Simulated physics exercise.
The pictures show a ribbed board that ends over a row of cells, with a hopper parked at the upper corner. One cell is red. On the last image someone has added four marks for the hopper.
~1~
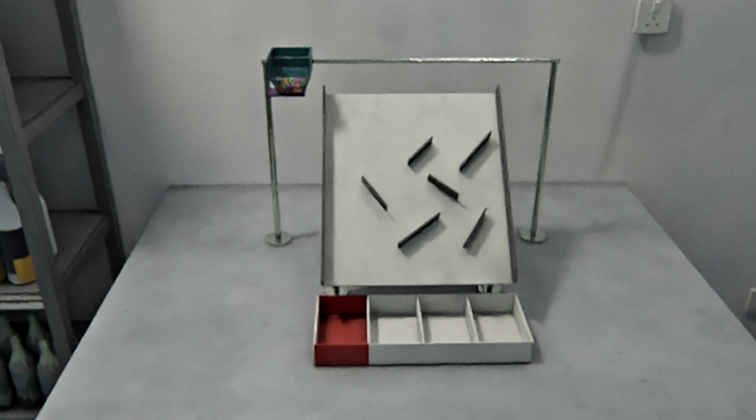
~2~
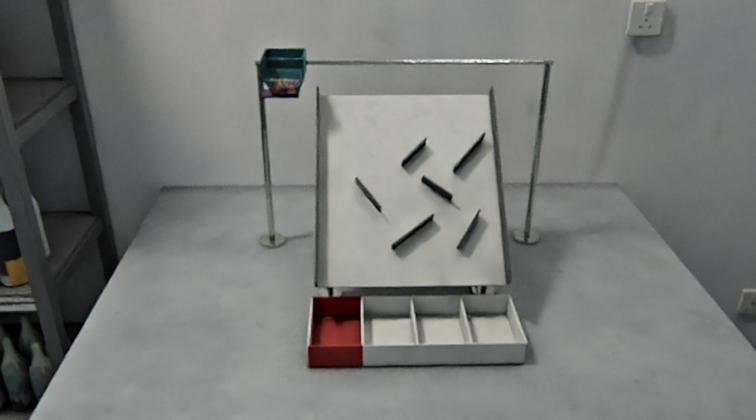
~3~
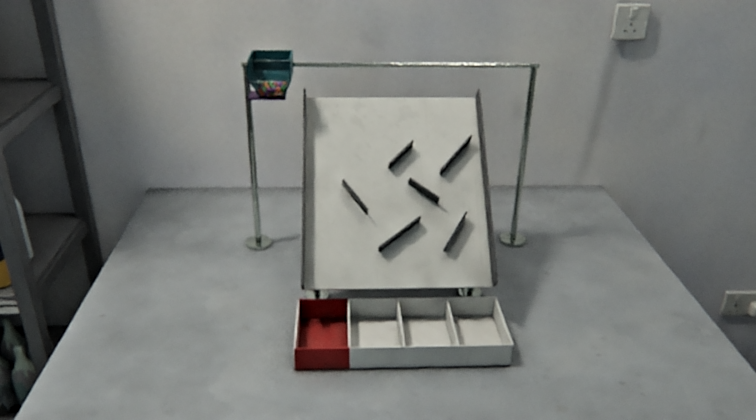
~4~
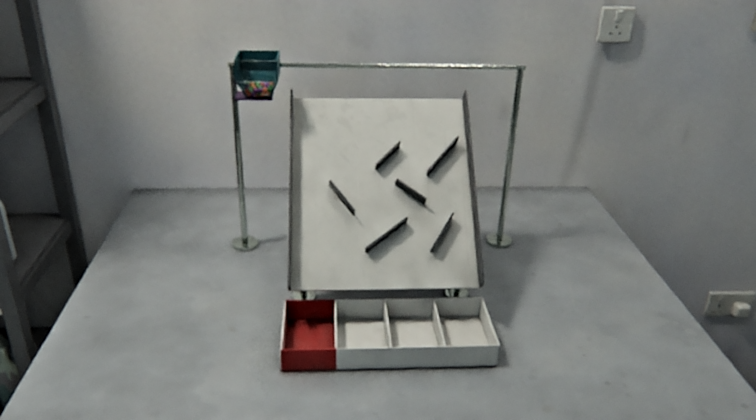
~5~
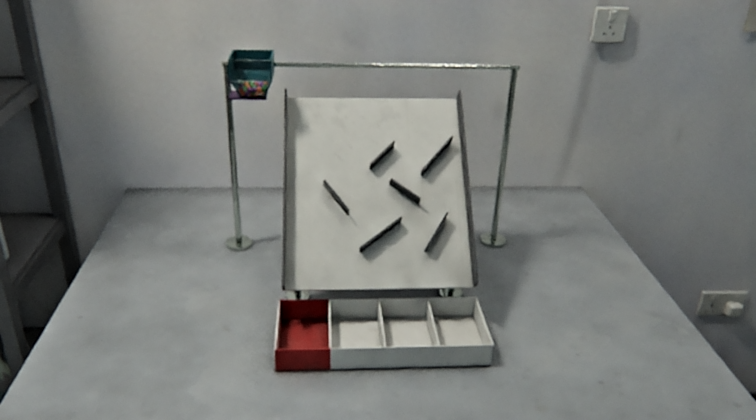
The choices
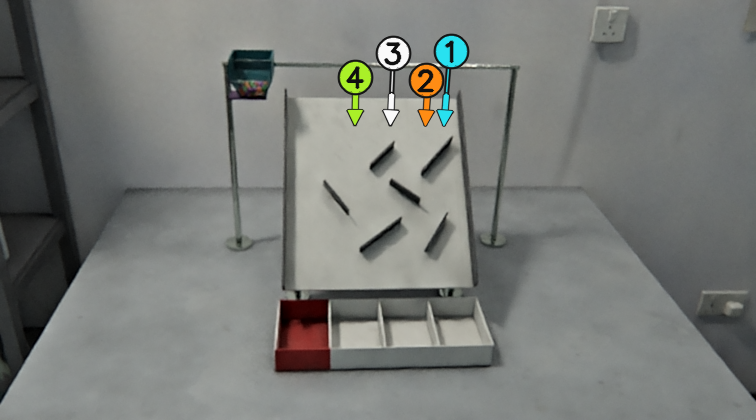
On a grey table against a wall, a tilted white board with six dark ribs stood above a row of cells, the leftmost red, and only the view shifted, sliding everything slightly left.
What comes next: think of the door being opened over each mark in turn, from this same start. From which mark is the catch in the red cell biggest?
4 works best here.
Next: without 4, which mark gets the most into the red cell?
3.
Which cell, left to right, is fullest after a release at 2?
The third from the left.
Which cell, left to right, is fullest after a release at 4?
The first from the left.
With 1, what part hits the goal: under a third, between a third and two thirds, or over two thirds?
It is under a third.
On the marked copy, mark 1 meets the board at (444, 120); mark 2 meets the board at (425, 120); mark 3 meets the board at (390, 119); mark 4 meets the board at (355, 119).
With 1, about a tenth in the red cell, the larger part in other cells, just a few outside the box.
With 2, just a few in the red cell, almost all in other cells, about a tenth outside the box.
With 3, roughly a third in the red cell, roughly two thirds in other cells, just a few outside the box.
With 4, roughly two thirds in the red cell, roughly a quarter in other cells, just a few outside the box.
